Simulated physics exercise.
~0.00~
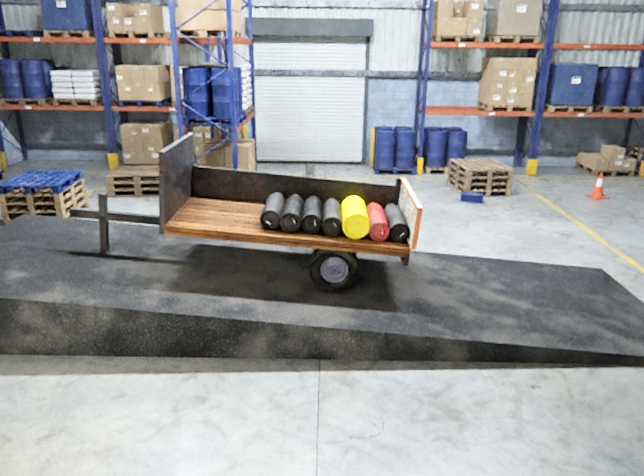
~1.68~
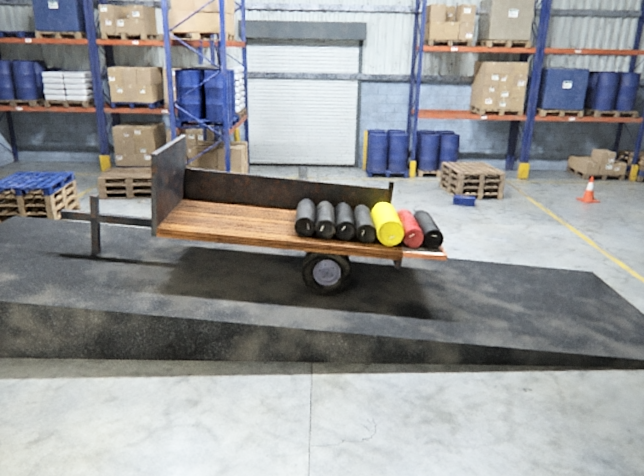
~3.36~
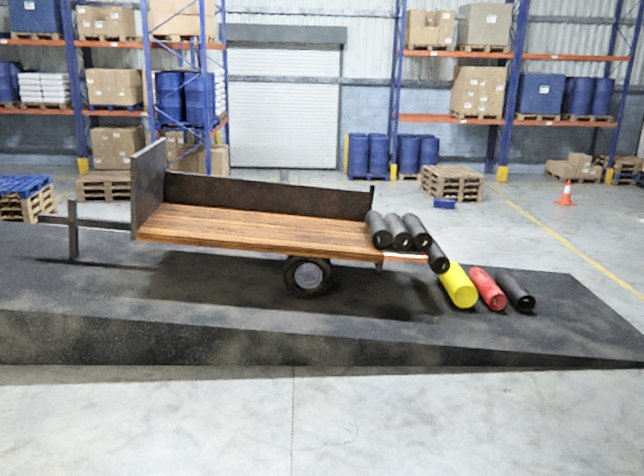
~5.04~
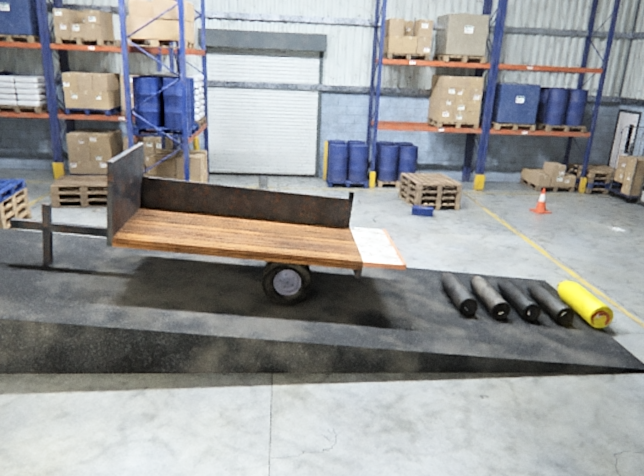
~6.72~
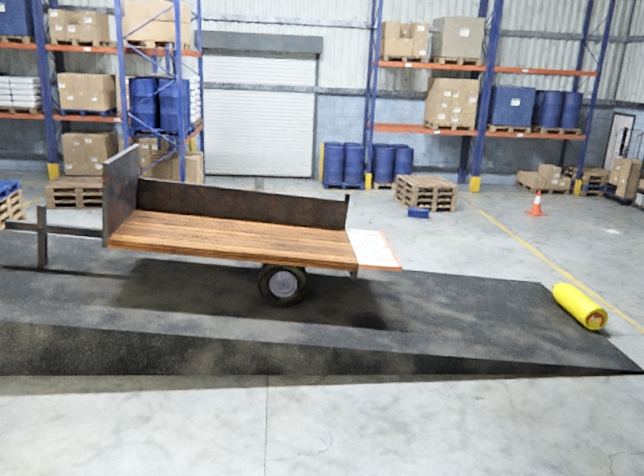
Seven cylinders roll off a sloping trailer's lowered tailgate, leaving only yellow in view.
